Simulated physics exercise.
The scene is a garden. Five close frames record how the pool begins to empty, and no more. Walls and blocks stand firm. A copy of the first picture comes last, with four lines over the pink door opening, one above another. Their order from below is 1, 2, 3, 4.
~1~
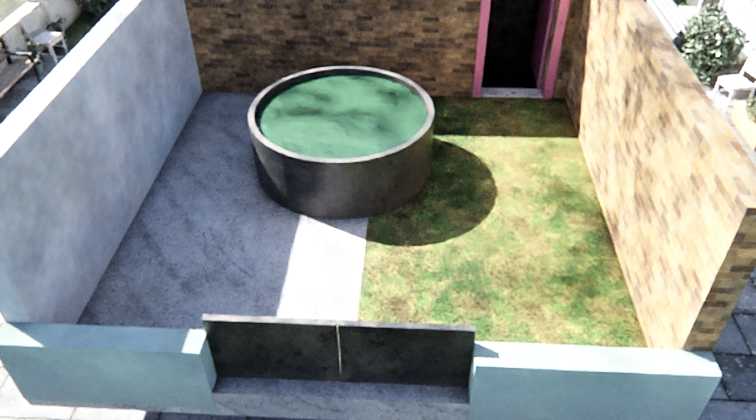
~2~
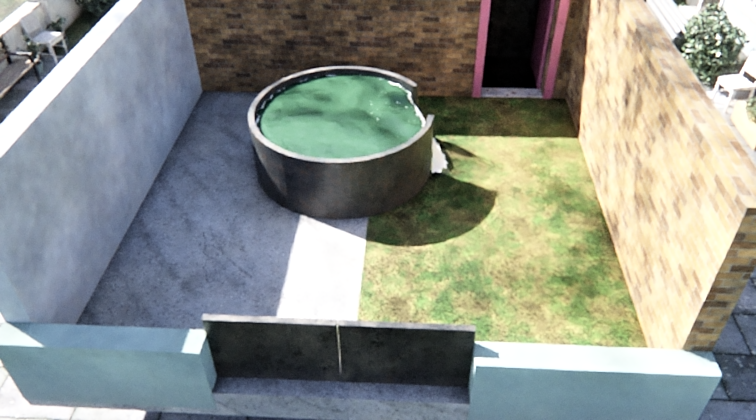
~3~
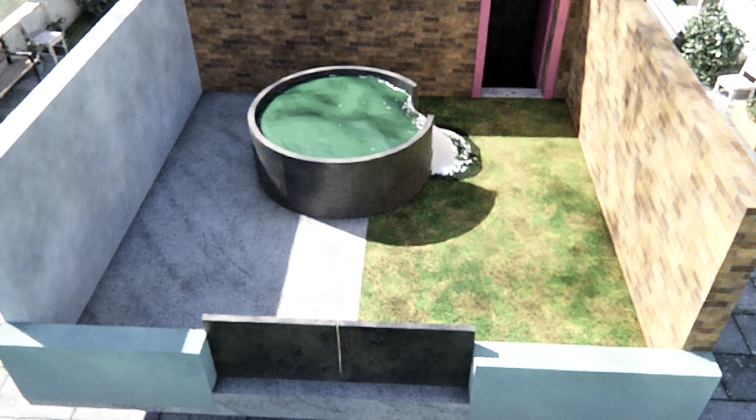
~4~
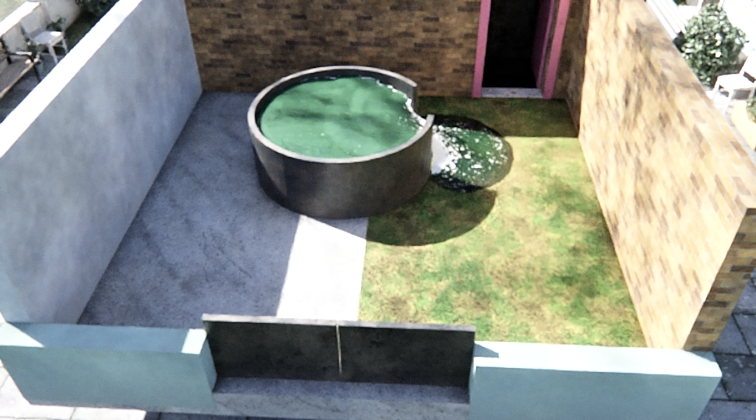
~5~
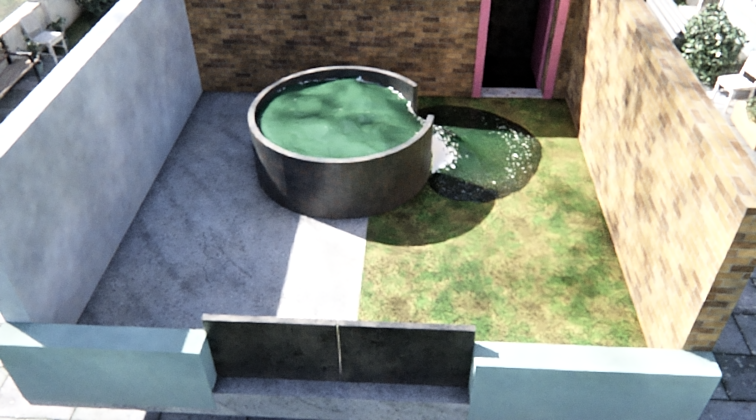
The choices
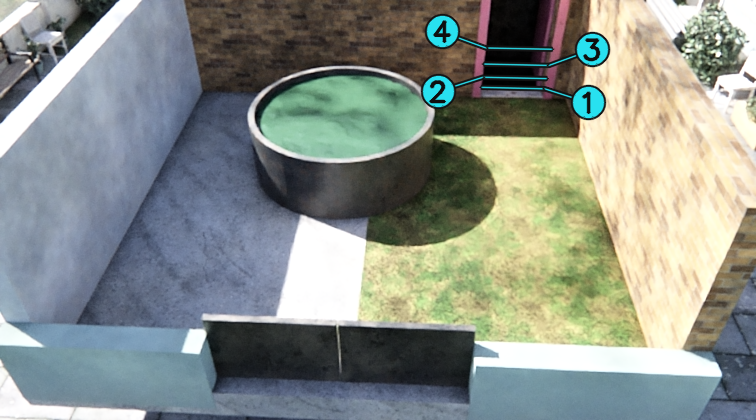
At first, green water lies still in a round, dark-walled pool in a walled garden, half paving and half grass, with its front gate shut. Then a gap opens in the pool's right side and water pours through, foaming white, and spreads across the grass in a widening dark green patch.
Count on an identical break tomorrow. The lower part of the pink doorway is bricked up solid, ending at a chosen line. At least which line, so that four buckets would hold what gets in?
Go for 2.
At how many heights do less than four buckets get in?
Three of them.
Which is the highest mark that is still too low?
It is 1.
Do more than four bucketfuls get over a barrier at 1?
Yes.
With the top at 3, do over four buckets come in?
No, not at all.
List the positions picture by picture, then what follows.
Water in the pool at rest, its middle at (342, 115); foot of the pink doorway at (511, 97); shut gate at (339, 332).
Water covers 1 % of the ground and shows as far out as (439, 170).
Water covers 3 % of the ground and shows as far out as (473, 168).
Water covers 7 % of the ground and shows as far out as (503, 142).
Water covers 11 % of the ground and shows as far out as (535, 143).
On the marked copy, 1 at (513, 88); 2 at (514, 77); 3 at (516, 64); 4 at (518, 48); from the bottom up 1, 2, 3, 4.
If 1 is chosen, about 8 bucketfuls get in.
If 2 is chosen, a splash gets over, under a bucket.
If 3 is chosen, nothing gets over.
If 4 is chosen, nothing gets over.
